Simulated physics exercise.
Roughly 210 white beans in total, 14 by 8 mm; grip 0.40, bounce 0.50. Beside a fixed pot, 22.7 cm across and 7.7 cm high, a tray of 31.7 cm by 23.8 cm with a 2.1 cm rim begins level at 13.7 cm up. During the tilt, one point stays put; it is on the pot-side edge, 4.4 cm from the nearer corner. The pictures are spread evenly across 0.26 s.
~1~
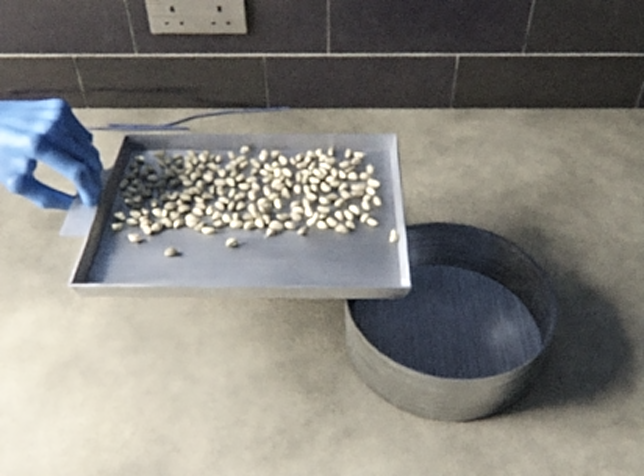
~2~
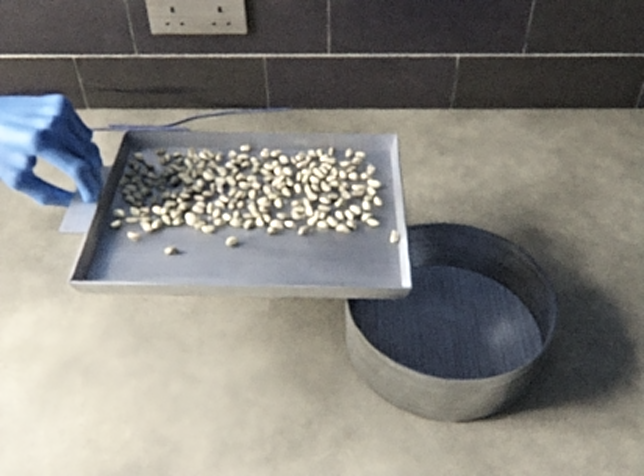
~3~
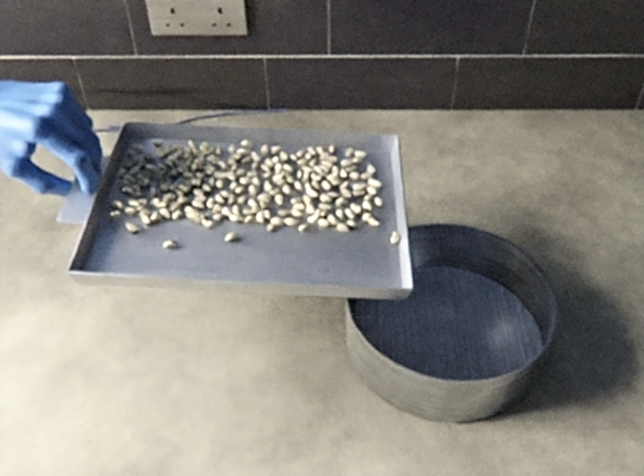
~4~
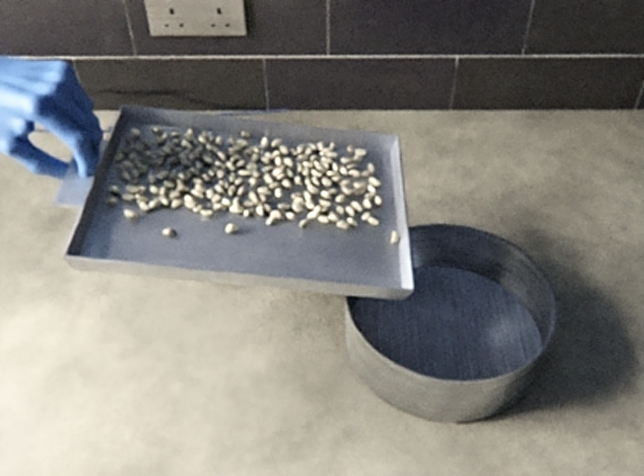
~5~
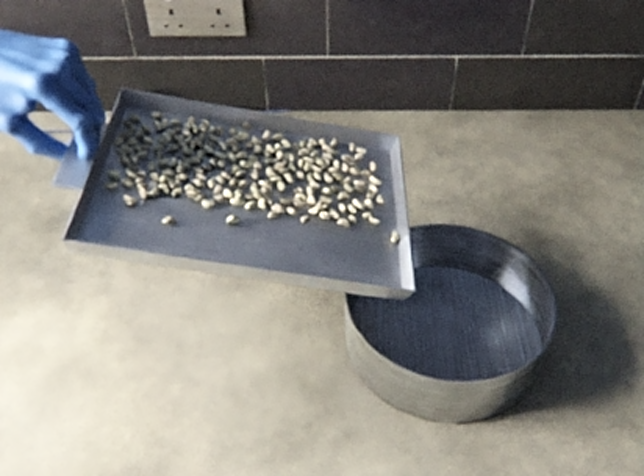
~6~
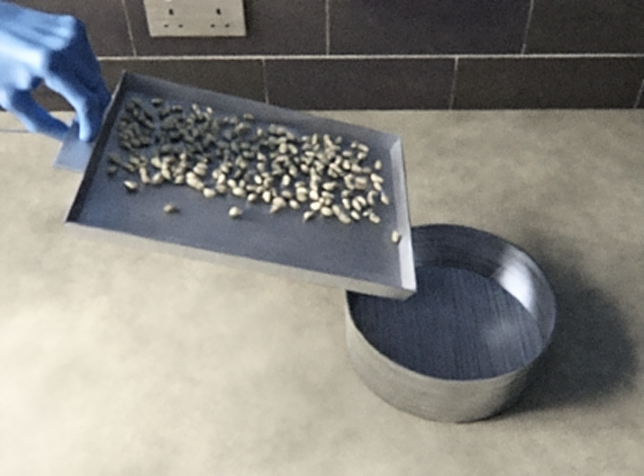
A grey metal tray of pale beans, gripped at its left end by a blue-gloved hand, starts level above a mottled grey-beige worktop, seen from slightly above by a still camera. A round dark-grey pot stands below its right end, before dark tiles and a white socket. The hand raises the left end steadily, slanting the tray down rightward, while the beans barely shift.
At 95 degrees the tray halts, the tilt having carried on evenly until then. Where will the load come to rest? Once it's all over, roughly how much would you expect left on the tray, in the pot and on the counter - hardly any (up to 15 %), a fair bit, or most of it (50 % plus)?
I'd expect tray: Hardly any; pot: Most of it; counter: A fair bit.
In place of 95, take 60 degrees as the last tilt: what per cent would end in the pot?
Estimated share: About 35 %.
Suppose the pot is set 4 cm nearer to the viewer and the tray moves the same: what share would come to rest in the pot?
Then roughly 50 percent would land in it.
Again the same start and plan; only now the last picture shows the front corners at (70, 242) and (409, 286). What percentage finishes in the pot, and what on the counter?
Pot 85; counter 15.
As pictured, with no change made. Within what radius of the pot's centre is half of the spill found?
18 cm.
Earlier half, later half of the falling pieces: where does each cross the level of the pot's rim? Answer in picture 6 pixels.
Early: About (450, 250); late: About (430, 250).
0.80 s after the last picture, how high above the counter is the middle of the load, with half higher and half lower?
Around 14 cm up.
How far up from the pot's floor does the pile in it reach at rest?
Roughly 1.0 cm up.
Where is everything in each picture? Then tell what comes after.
In the first frame, tray tilt 0 degrees, front corners at (76, 281) and (405, 283); middle of the pieces at (245, 187); pot at (450, 292).
In the second frame, tray tilt 1 degrees, front corners at (75, 278) and (406, 283); middle of the pieces at (245, 186).
In the third frame, tray tilt 4 degrees, front corners at (73, 269) and (407, 284), lowest corner right front; middle of the pieces at (245, 181).
In the fourth frame, tray tilt 8 degrees, front corners at (70, 253) and (408, 285), lowest corner right front; middle of the pieces at (245, 173).
In the fifth frame, tray tilt 12 degrees, front corners at (70, 236) and (409, 286), lowest corner right front; middle of the pieces at (246, 165).
In the sixth frame, tray tilt 16 degrees, front corners at (71, 219) and (411, 286), lowest corner right front; middle of the pieces at (248, 156); pot at (450, 294).
Then, 0.48 s after the last picture, tilt 54 degrees; the tray holds 100 %, the pot 0 %.
Then, 0.80 s after the last picture, tilt 79 degrees; the tray holds 50 %, the pot 35 %.
Then, 1.21 s after the last picture, tilt 95 degrees; the tray holds 10 %, the pot 60 %.
In the end, tray 0 %, pot 75 %, counter 25 %.
